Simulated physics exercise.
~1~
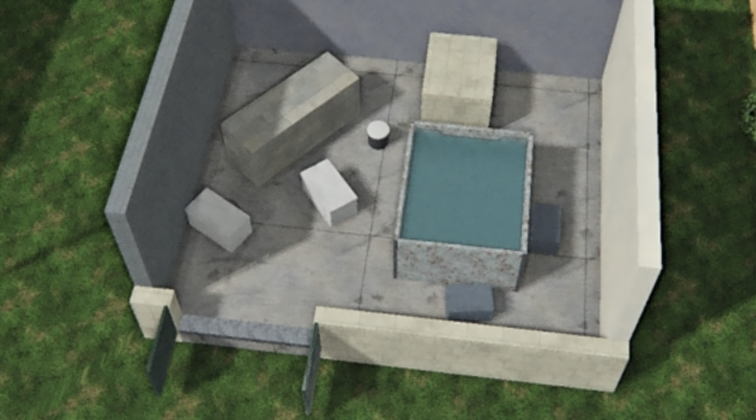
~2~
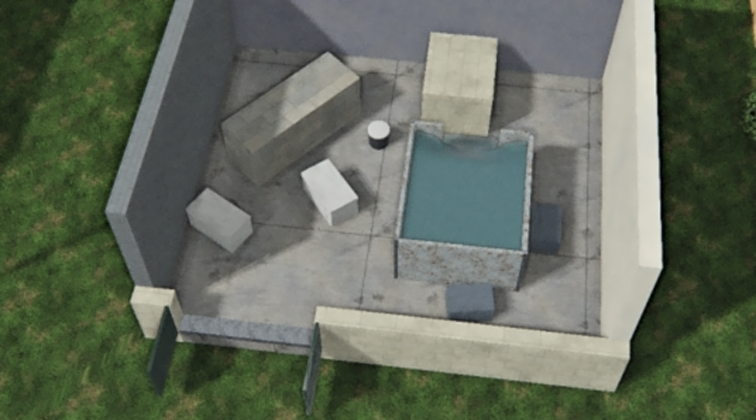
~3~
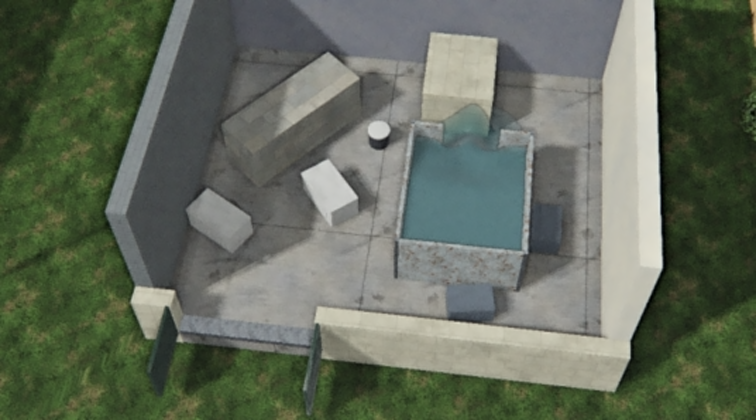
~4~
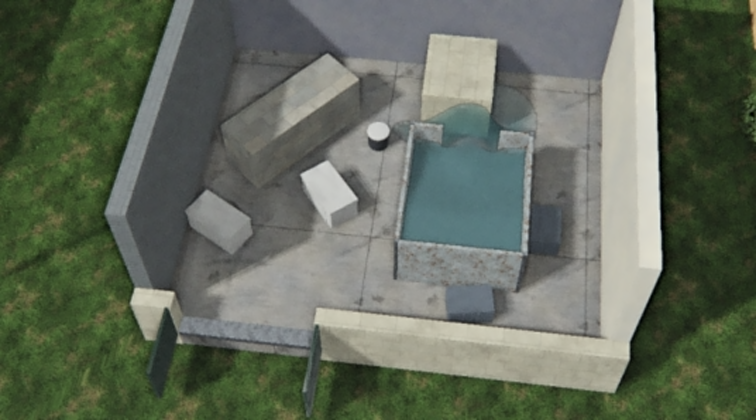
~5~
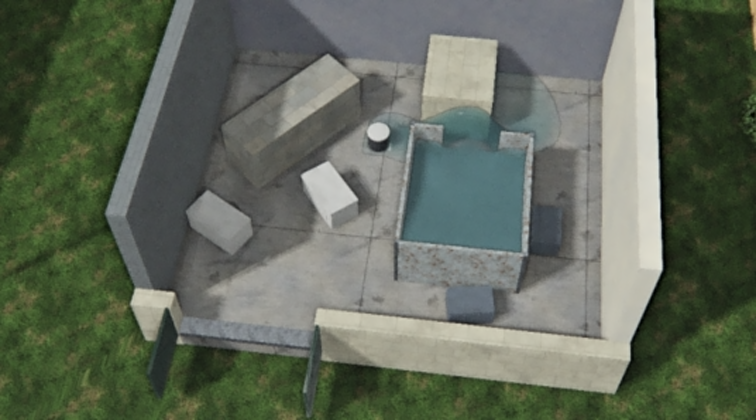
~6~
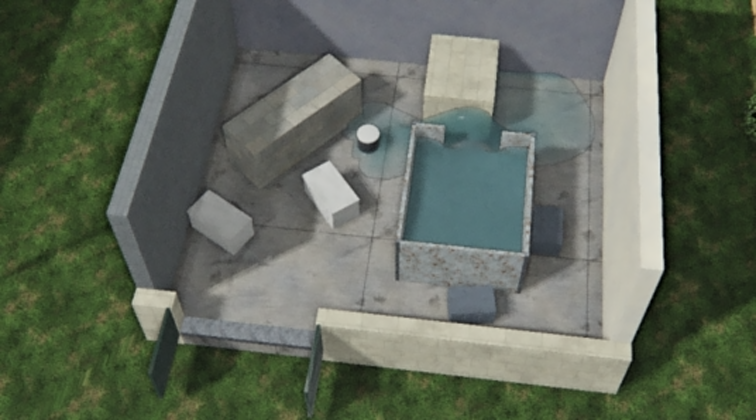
A stone tank's back wall breaks and water spreads across the yard, shifting a small pail.
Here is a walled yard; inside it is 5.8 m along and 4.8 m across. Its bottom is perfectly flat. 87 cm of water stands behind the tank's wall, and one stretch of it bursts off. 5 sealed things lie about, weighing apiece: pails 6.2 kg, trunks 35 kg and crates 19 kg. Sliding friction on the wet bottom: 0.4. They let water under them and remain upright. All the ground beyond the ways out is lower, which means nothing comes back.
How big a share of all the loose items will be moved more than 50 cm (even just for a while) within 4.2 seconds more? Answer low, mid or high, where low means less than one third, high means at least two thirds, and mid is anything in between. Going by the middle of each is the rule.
High.
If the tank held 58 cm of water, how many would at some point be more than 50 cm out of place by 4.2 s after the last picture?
Then it comes to 1.
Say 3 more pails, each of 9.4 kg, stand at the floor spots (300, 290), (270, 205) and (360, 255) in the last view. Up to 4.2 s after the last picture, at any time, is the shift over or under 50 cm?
Going through them, I'd say falls short, exceeds it and finally falls short.
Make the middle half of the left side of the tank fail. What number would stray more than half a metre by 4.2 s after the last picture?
Then the count would be 3.
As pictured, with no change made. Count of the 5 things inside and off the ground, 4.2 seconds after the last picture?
Of them, 3.
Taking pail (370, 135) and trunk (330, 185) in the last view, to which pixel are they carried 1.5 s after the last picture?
Somewhere about (221, 193) and (308, 222).
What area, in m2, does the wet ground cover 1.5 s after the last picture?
The covered patch comes to about 16 m2.
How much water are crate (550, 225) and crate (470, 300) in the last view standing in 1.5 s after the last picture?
I'd estimate 1 cm for the first and 0 cm for the second.
Then, 0.4 s after the last picture 1 of 5 are over 50 cm from their spots; 0 afloat.
Then, 1.5 s after the last picture 2 of 5 are over 50 cm from their spots; 0 afloat.
Then, 2.8 s after the last picture 3 of 5 are over 50 cm from their spots; 0 afloat.
Then, 4.2 s after the last picture 4 of 5 are over 50 cm from their spots, and 4 have been at some point; 3 afloat.
